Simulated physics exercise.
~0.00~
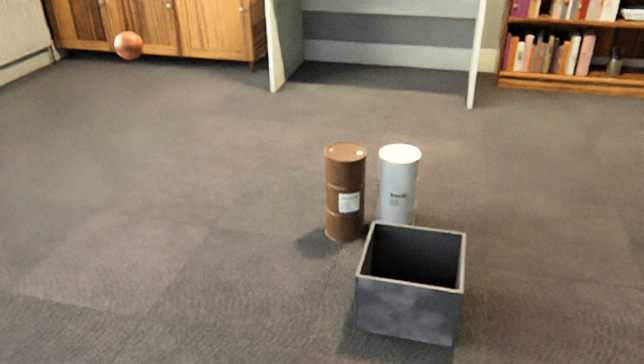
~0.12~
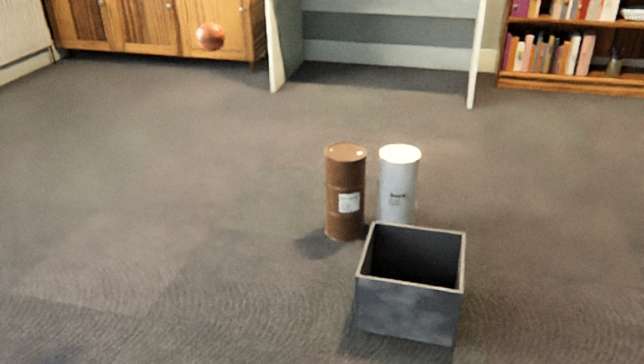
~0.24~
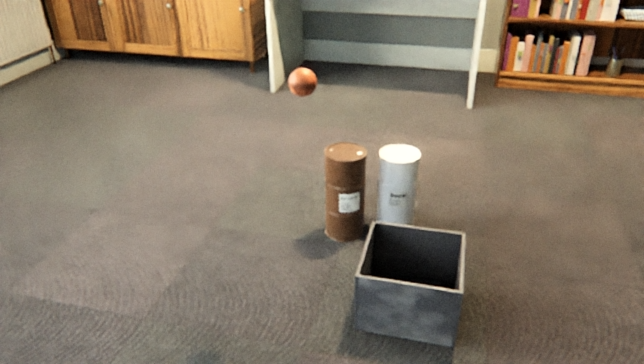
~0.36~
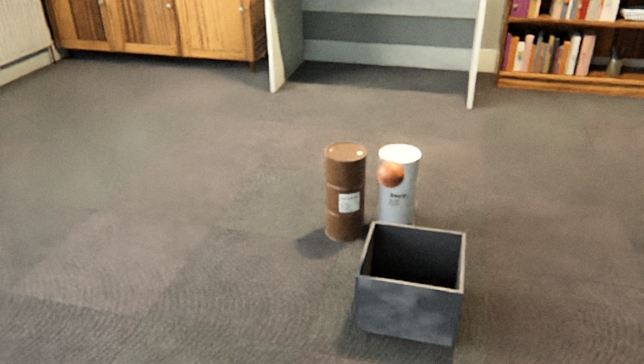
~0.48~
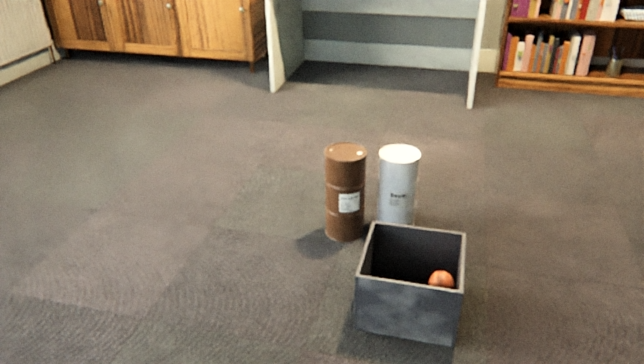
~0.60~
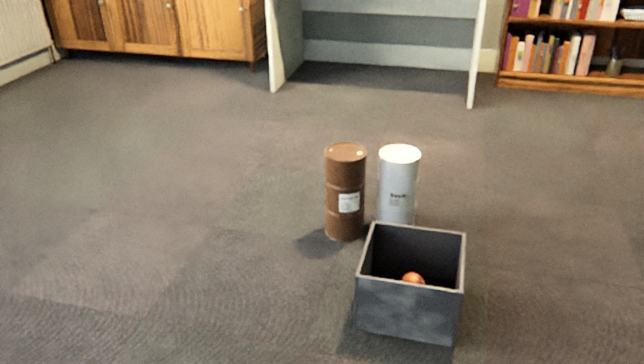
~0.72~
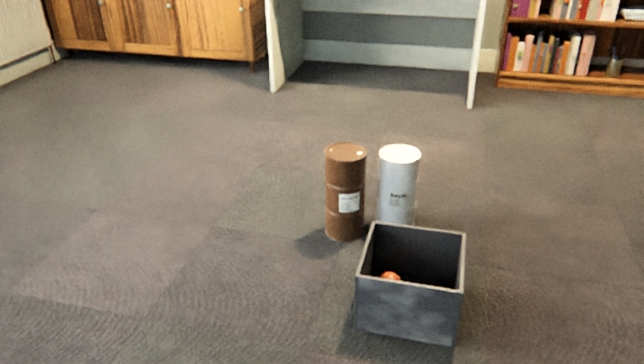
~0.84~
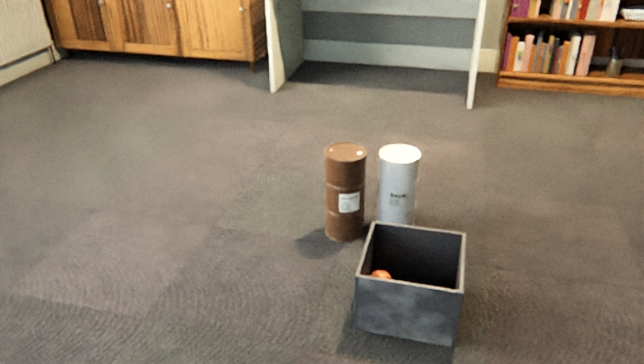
To begin with, an orange ball is in the air at the upper left of a carpeted room, while a brown canister and a white canister stand side by side behind an empty dark box. The ball flies to the right, rising slightly, then starts to drop as it keeps travelling. It descends past the canisters, crossing in front of the white one, and falls into the open box near its right side. Inside, it moves back to the left along the bottom. At the end, the ball is in the left part of the box, and both canisters still stand in place.
